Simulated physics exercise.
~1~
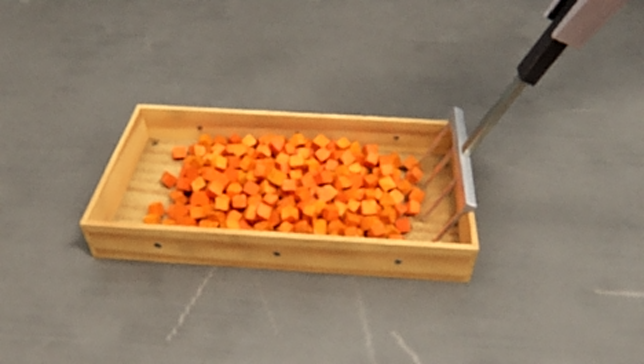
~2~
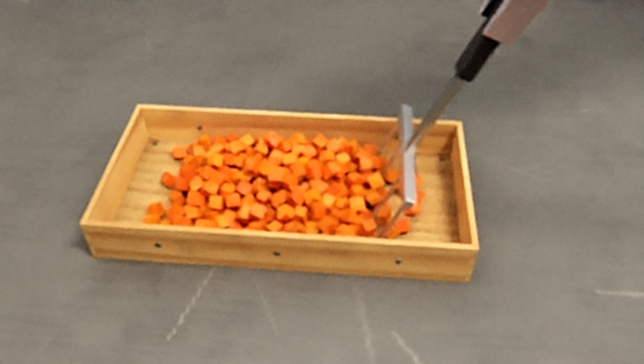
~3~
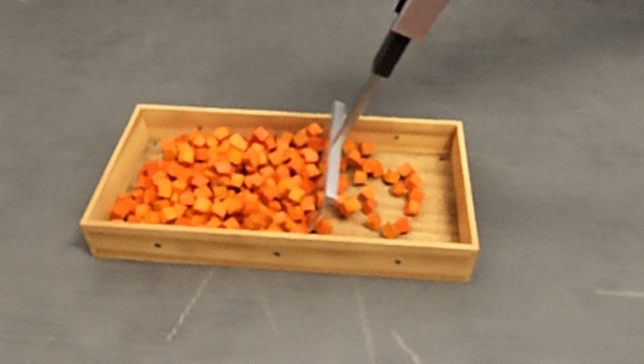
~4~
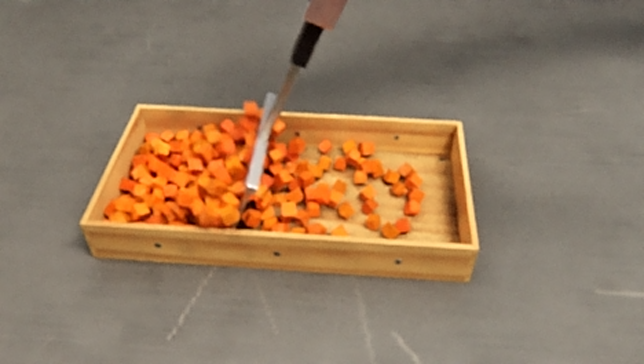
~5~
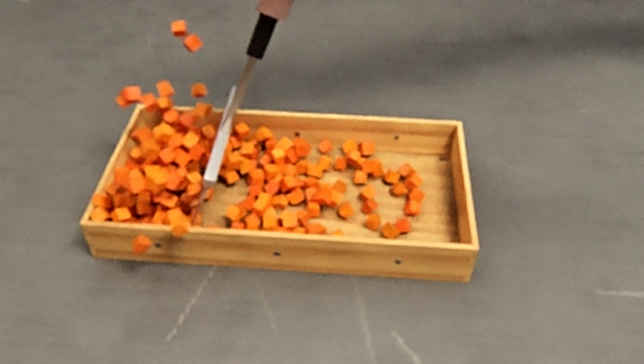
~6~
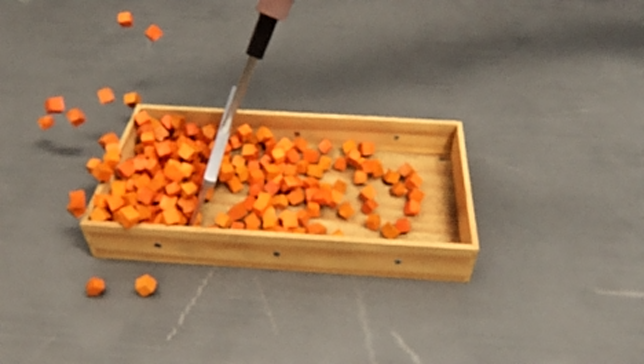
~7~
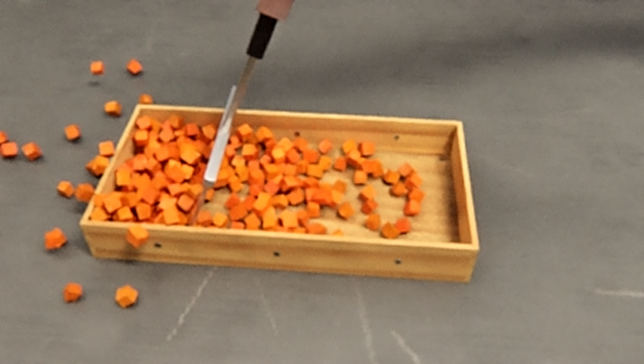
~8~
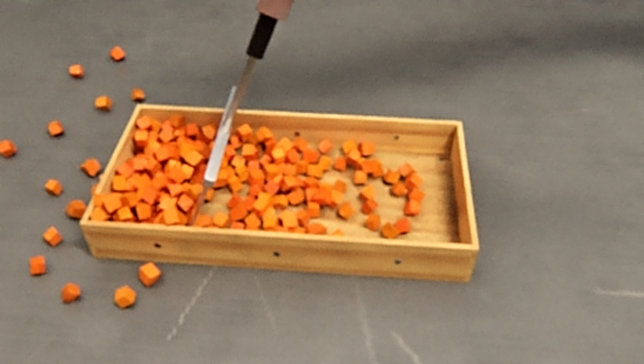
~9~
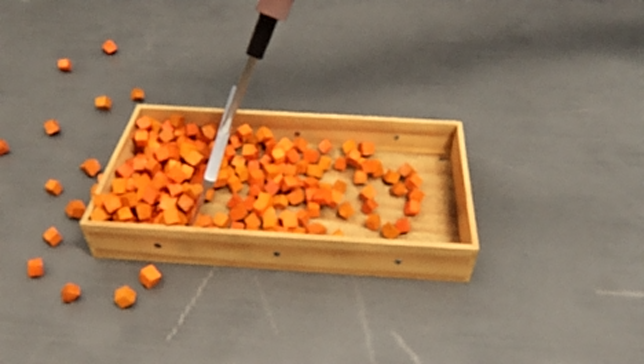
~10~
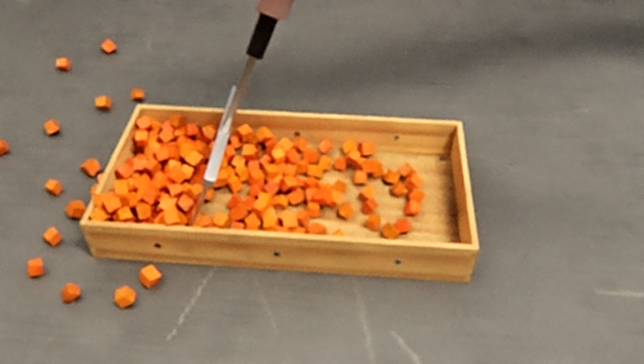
The video shows a machine-held rake pushing orange vegetable dice leftward through a shallow wooden tray, heaping them at the left end until some fly over the edge. The rake stops, and the spilled cubes settle on the grey surface while most remain in the tray.
